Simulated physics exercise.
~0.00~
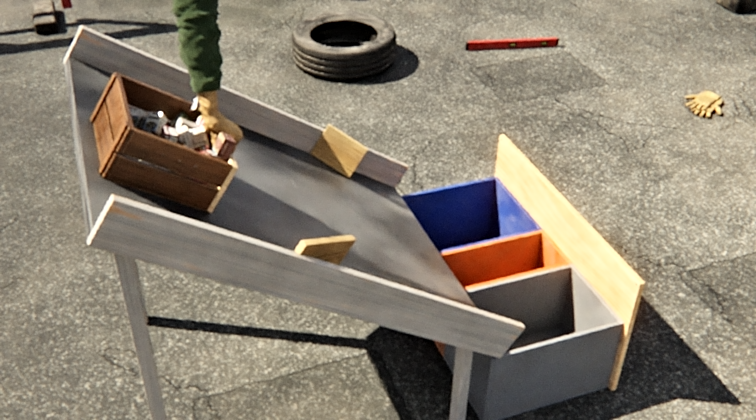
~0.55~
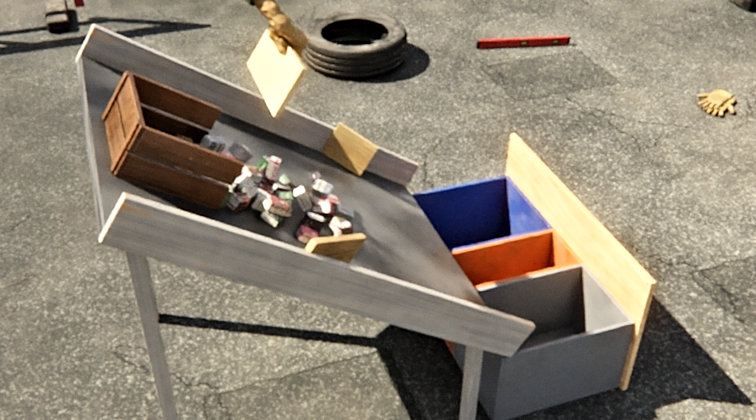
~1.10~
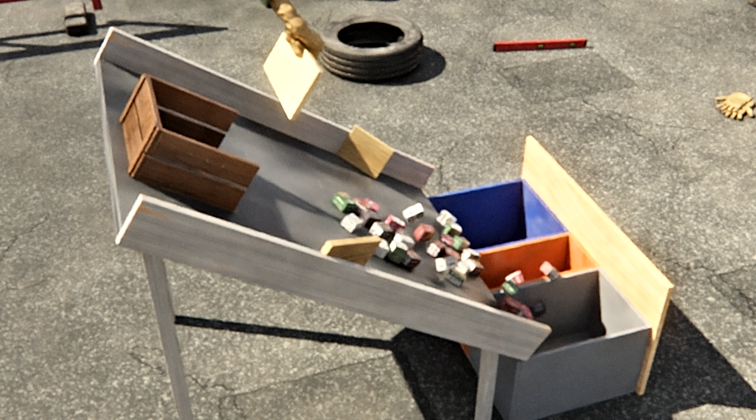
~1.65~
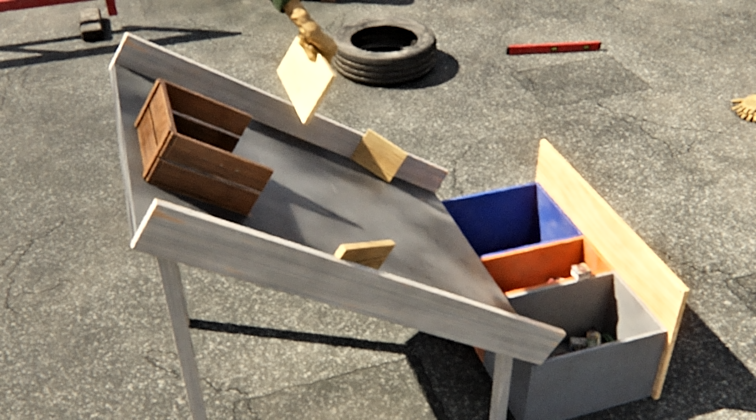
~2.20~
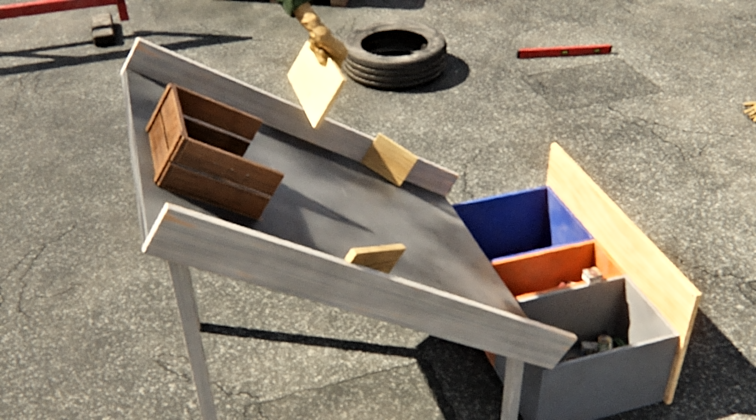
Small cartons slide from the wooden pen once a gloved hand lifts the gate, dropping into totes.
